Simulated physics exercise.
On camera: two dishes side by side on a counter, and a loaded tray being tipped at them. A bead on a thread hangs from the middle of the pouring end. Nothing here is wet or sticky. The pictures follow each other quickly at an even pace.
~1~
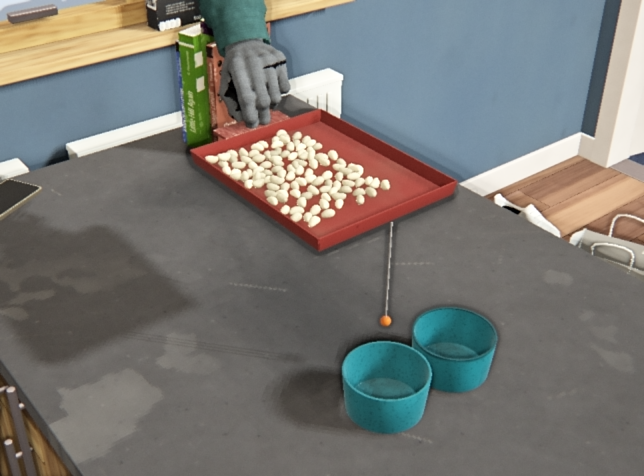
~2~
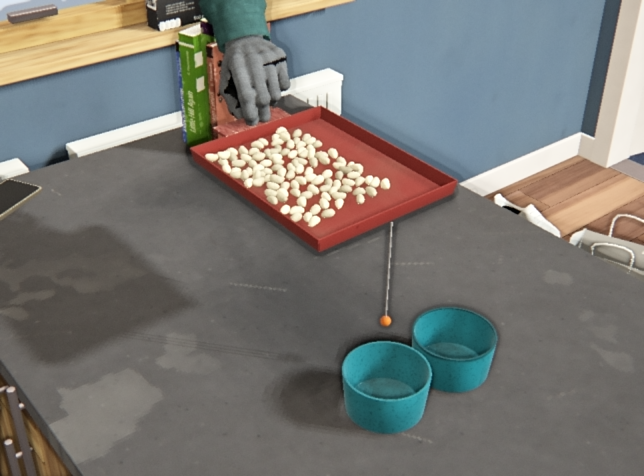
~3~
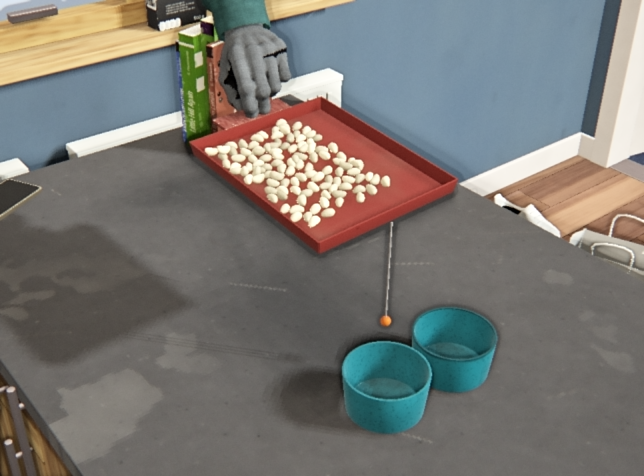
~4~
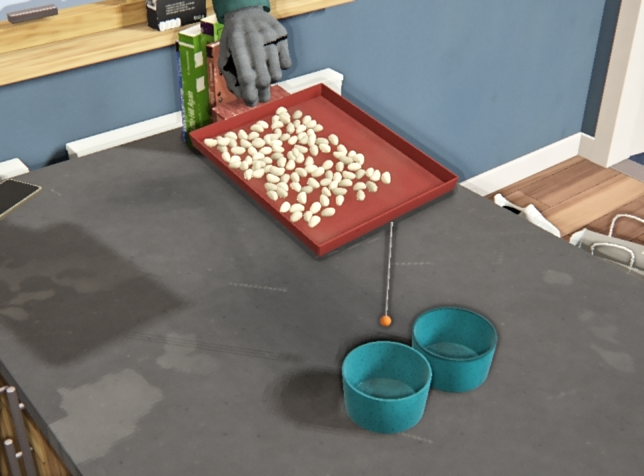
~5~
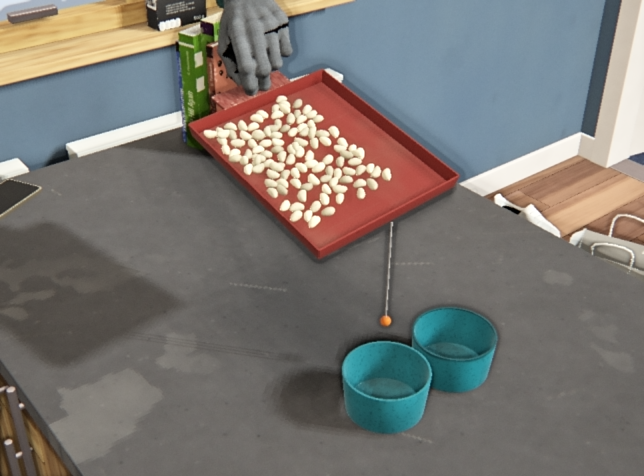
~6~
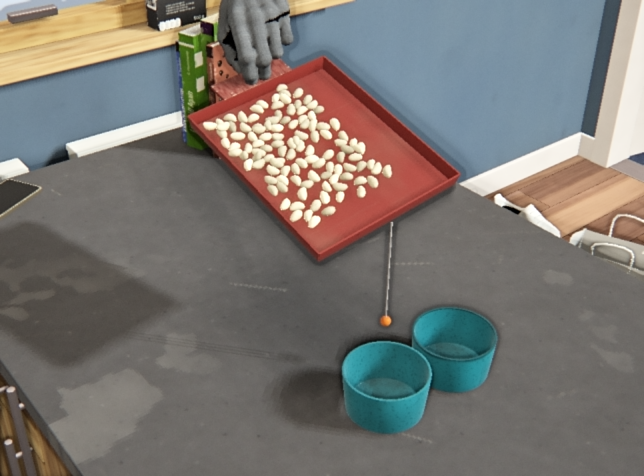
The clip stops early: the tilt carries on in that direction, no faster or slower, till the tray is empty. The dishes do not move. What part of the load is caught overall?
Caught overall: Only the smaller part.
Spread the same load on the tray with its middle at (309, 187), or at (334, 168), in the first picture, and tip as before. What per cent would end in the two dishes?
First some 40, then 40 per cent.
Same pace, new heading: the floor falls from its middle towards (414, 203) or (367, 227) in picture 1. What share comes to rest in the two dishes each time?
Near 70 % and 50 %.
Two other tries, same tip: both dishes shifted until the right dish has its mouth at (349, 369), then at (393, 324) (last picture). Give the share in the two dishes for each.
In turn 70 and 50 in a hundred.
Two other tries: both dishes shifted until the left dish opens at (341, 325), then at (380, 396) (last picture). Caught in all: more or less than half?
One: Under half. Two: Under half.
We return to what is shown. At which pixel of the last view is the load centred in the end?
Roughly at (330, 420).
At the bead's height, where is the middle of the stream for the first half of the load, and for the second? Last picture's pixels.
Early half (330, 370), late half (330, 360).
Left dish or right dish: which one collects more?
The winner is the left one.
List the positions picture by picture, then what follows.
In the first frame, corners of the pouring end near (319, 237) and (453, 181), level; middle of the load near (291, 169), white beans; left dish near (416, 409); right dish near (483, 369); bead on its thread near (386, 321).
In the second frame, corners of the pouring end near (319, 238) and (454, 180), level; middle of the load near (291, 167).
In the third frame, corners of the pouring end near (320, 240) and (454, 179), tipped barely, lowest at the left corner; middle of the load near (291, 163).
In the fourth frame, corners of the pouring end near (320, 244) and (455, 177), tipped a little, lowest at the left corner; middle of the load near (291, 156).
In the fifth frame, corners of the pouring end near (320, 247) and (456, 175), tipped a little, lowest at the left corner; middle of the load near (291, 149).
In the sixth frame, corners of the pouring end near (320, 251) and (456, 173), tipped clearly, lowest at the left corner; middle of the load near (291, 143); left dish near (416, 409); right dish near (483, 369).
Shortly afterwards, tray tipped steeply; the whole lot on the tray.
Next, tray tipped right over; all but a few on the tray; only a few in the left dish; only a few outside both.
Some moments later, tray tipped past a quarter turn; near a quarter in the left dish; near two thirds outside both.
In the end, tray tipped past a quarter turn; near a quarter in the left dish; none at all in the right dish; near two thirds outside both.
